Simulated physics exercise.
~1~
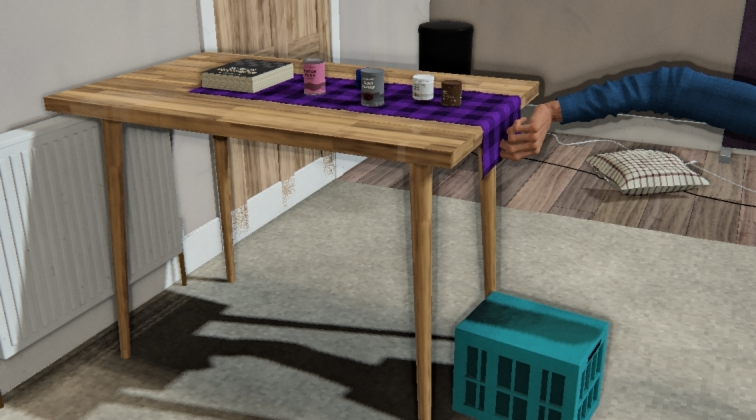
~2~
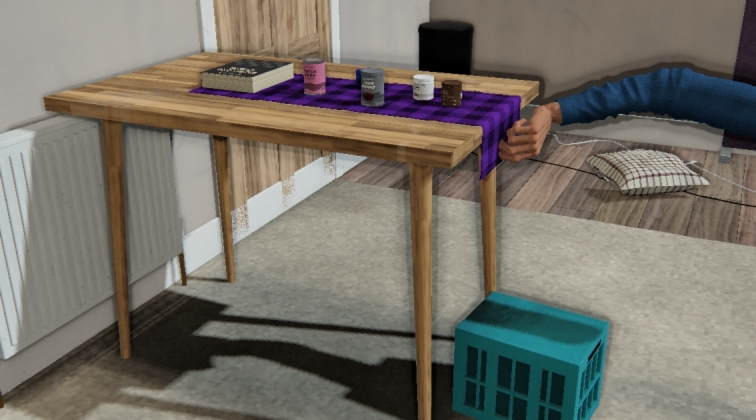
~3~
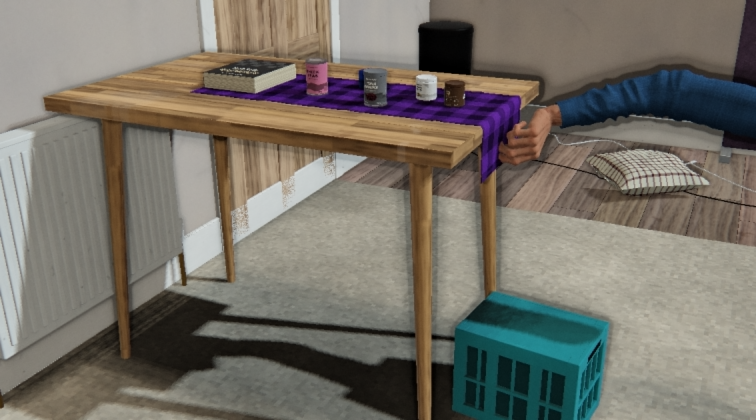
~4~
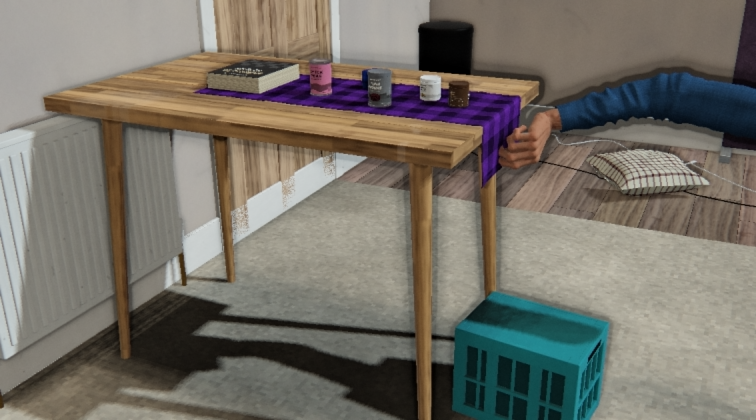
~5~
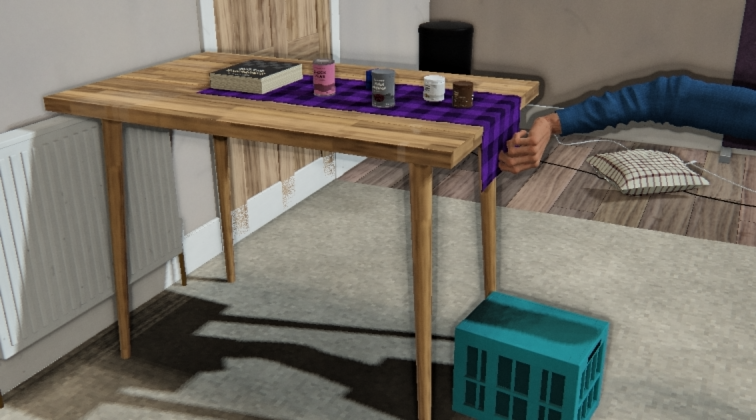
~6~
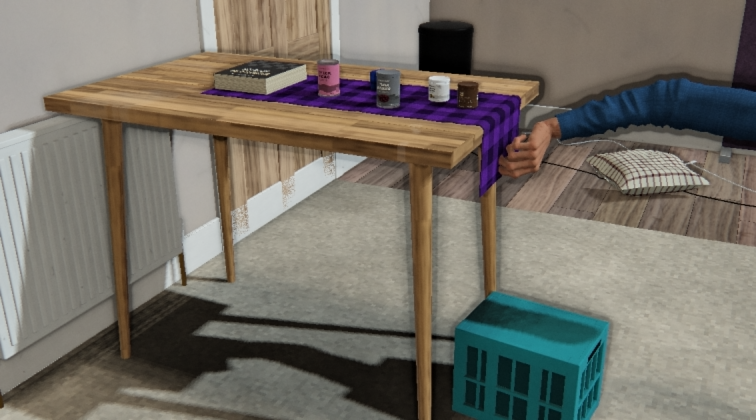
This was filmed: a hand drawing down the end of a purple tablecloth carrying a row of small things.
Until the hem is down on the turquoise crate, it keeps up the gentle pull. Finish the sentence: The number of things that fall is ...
The number of things that fall is four.
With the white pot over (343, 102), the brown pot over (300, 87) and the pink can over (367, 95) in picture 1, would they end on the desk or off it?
The white pot? It tips off. The brown pot stays where it is, and the pink can tips off.
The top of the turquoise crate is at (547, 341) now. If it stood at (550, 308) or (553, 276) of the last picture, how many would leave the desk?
We'd get 3 in the first case and 2 in the second.
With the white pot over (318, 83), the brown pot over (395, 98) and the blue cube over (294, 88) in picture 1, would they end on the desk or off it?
Result - the white pot stays put, the brown pot comes off, and the blue cube stays put.
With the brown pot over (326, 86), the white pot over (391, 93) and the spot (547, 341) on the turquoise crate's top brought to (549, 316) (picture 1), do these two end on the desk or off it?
First the brown pot: It is still up there. Then the white pot: It ends off the top.
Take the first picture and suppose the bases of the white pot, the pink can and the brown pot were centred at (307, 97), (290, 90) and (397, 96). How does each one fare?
White pot: Stays. Pink can: Stays. Brown pot: Goes.
Soon after, hem near (499, 251); brown pot and white pot gone.
After that, hem on the crate; brown pot, white pot, grey can and blue cube gone.
In the end, hem on the crate; brown pot, white pot, grey can and blue cube gone. The count of fallen things is four.
